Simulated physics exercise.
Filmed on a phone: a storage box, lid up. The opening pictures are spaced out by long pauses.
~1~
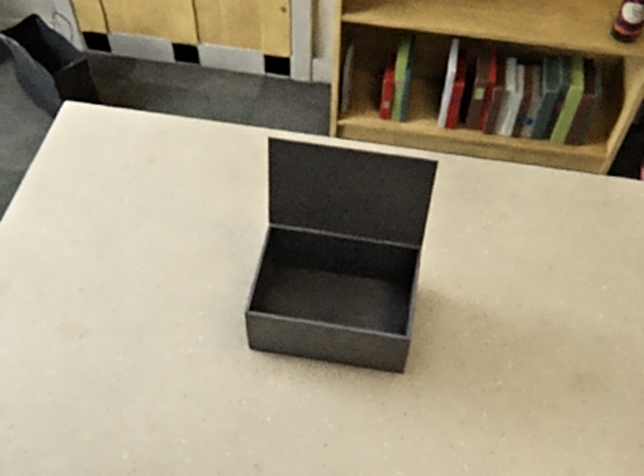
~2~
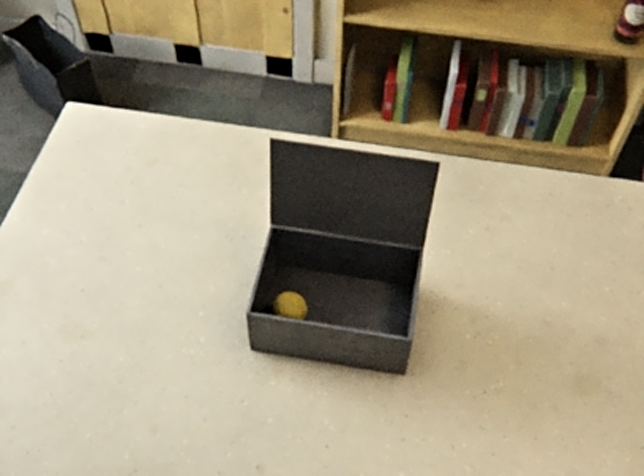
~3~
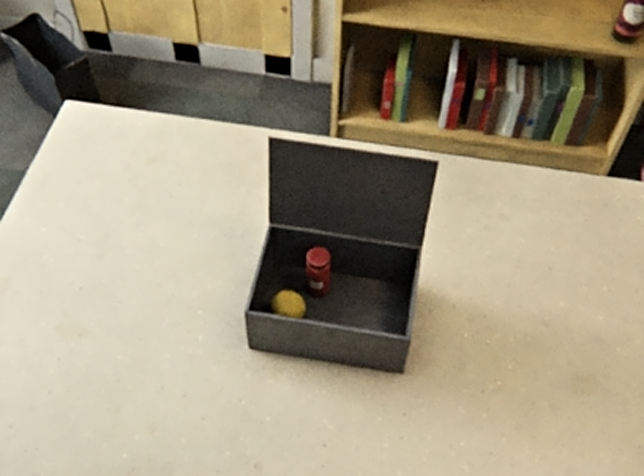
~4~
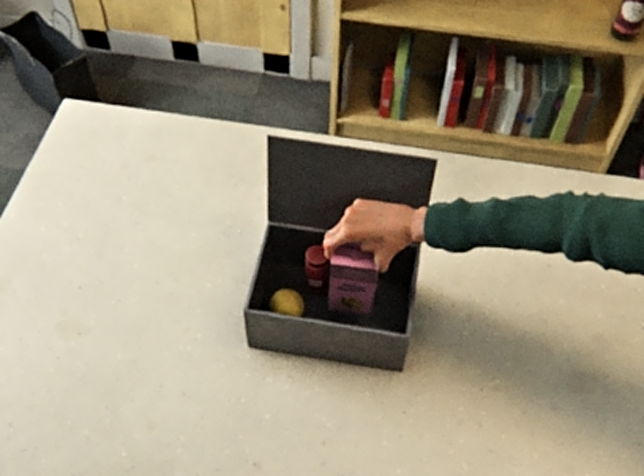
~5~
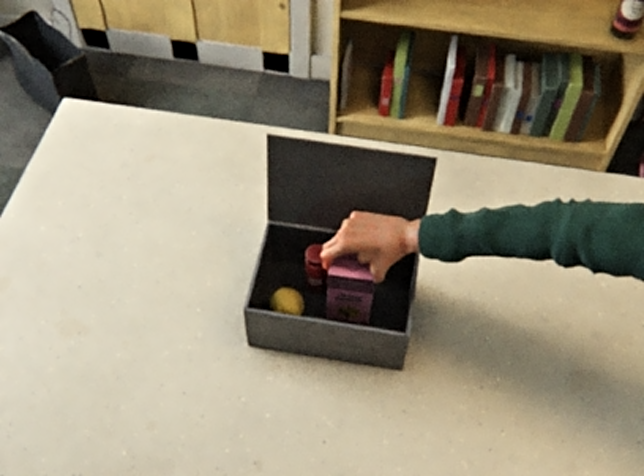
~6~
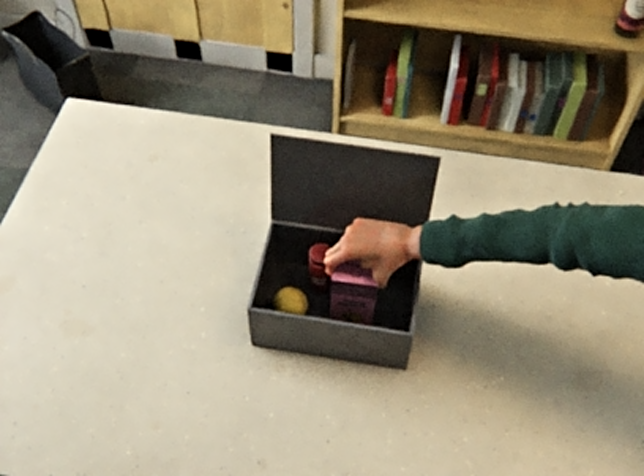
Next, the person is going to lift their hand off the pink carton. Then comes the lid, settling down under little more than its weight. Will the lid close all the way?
No, the lid stays propped open.
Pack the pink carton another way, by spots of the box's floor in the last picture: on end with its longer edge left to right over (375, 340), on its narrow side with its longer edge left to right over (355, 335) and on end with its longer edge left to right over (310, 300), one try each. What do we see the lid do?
First, it stays open; second, it shuts; third, it stays open.
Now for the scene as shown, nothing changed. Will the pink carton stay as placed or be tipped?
By the end the pink carton has kept its angle.
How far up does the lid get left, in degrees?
Angle: About 25°.
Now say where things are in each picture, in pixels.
In the first frame, the last thing is not in view yet.
In the second frame, the last thing is not in view yet.
In the third frame, the last thing is not in view yet; red shaker (318, 273).
The fourth frame shows coming down; pink carton (354, 278); red shaker (317, 271).
The fifth frame shows coming down; pink carton (351, 288); red shaker (317, 270).
The sixth frame shows in place under the hand; pink carton (354, 293); red shaker (321, 269).
Then, 1.30 s after the last picture, lid 78° above the rim.
Then, 1.70 s after the last picture, lid 50° above the rim.
At rest, lid 23° above the rim; all 3 in place. Seen from the same camera at the end, pink carton near (354, 293).
